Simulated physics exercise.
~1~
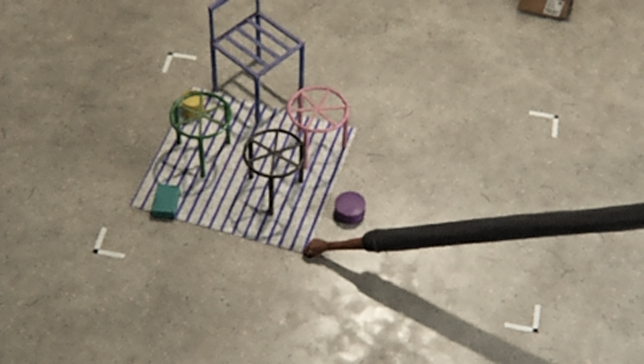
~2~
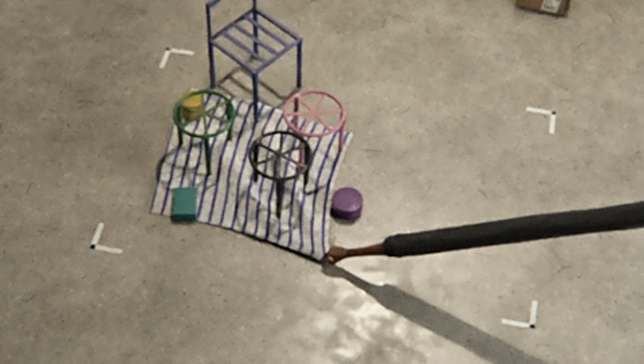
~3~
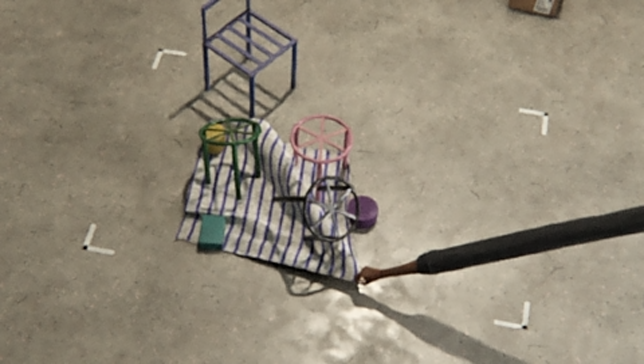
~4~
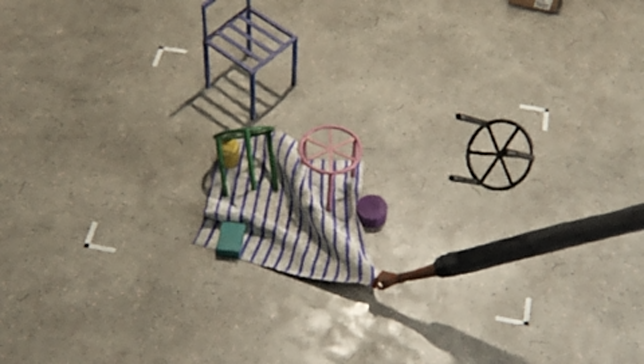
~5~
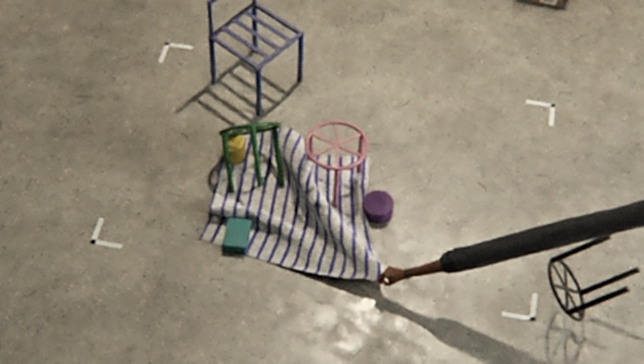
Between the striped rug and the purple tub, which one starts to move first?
The striped rug starts to move first, while the purple tub is still in its place. The tub only shifts afterwards, as the rug keeps sliding.
